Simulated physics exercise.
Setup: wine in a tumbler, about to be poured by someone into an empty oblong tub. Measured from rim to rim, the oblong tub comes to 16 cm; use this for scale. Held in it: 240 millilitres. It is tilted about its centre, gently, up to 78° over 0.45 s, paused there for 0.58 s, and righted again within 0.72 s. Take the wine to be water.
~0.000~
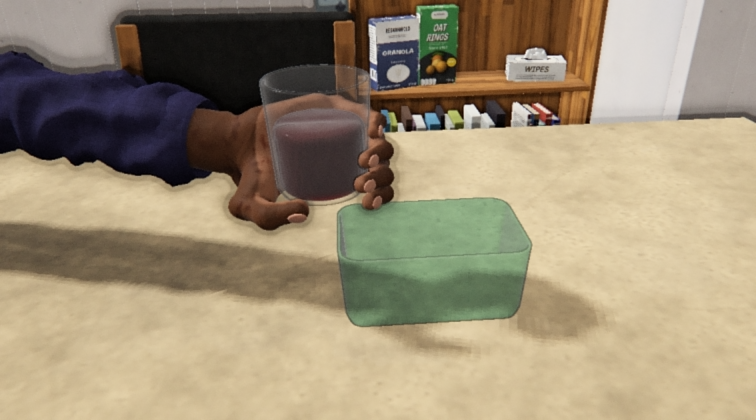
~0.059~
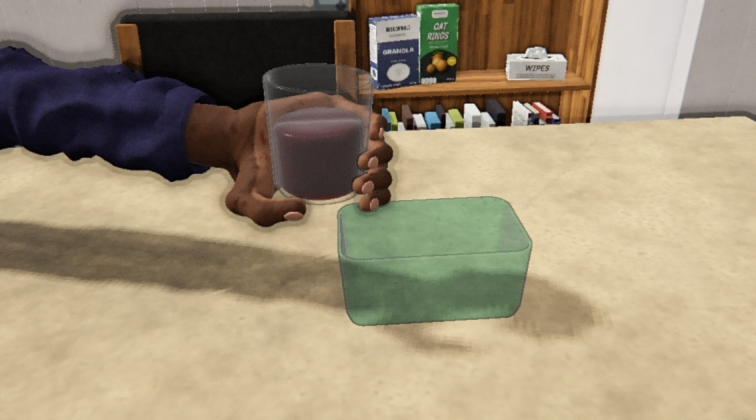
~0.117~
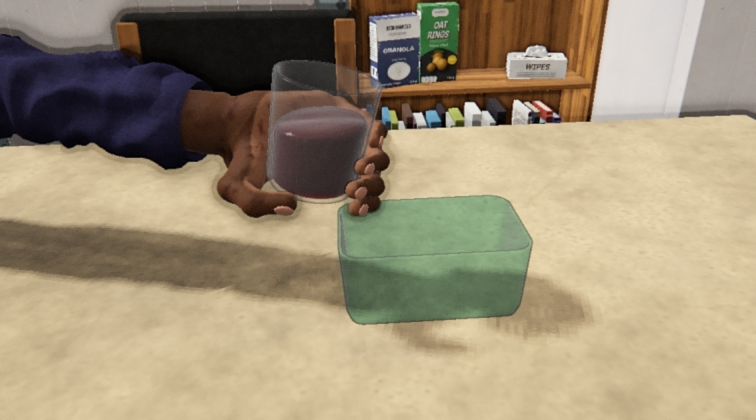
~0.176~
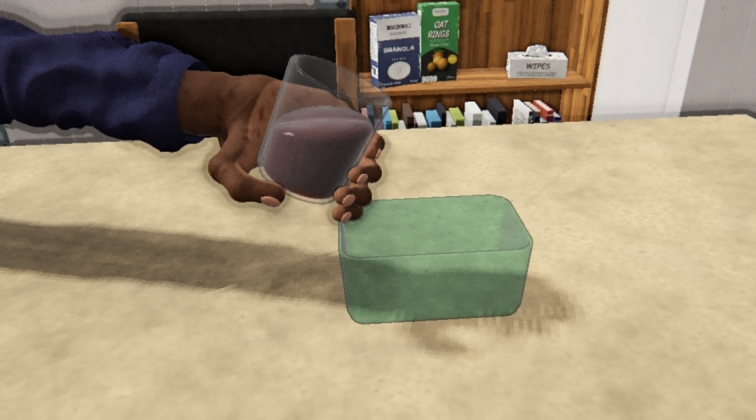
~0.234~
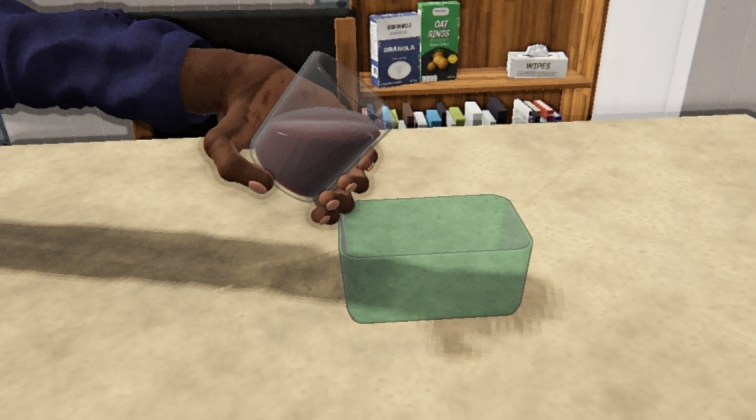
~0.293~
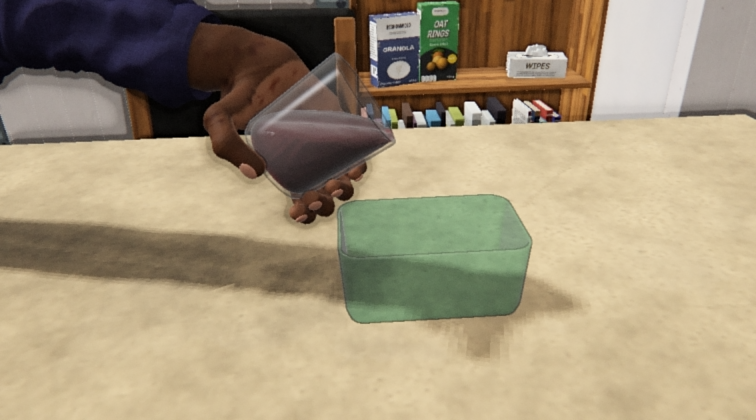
A dining room is seen from across a pale, mottled tabletop, with a dark chair and a wooden shelf of books, cereal boxes and wipes behind. A hand in a dark blue sleeve reaches in from the left, holding a clear tumbler of dark purplish liquid above and left of an empty, translucent green tub. The hand steadily tilts the tumbler rightward from upright to a steep slant, while the tub and the view stay still.
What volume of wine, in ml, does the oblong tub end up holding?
I would say close to 170 ml.
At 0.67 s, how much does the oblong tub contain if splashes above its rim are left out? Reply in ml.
At that moment it holds close to 90 ml.
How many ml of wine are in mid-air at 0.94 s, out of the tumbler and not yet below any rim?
Some 10 ml.
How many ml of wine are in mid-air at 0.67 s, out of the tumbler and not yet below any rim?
Around 35 ml at that moment.
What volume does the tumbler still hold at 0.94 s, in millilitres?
Volume remaining: Near 70 ml.
After 0.67 s the tilt is 78° and the oblong tub has 95 ml, the tumbler 110 ml, and 0 ml is on the table top.
After 0.94 s the tilt is 78° and the oblong tub has 155 ml, the tumbler 70 ml, and 0 ml is on the table top.
After 1.22 s the tilt is 65° and the oblong tub has 170 ml, the tumbler 60 ml, and 0 ml is on the table top.
After 1.53 s the tilt is 16° and the oblong tub has 175 ml, the tumbler 60 ml, and 0 ml is on the table top.
In the end the oblong tub has 175 ml, the tumbler 60 ml, and 0 ml is on the table top.
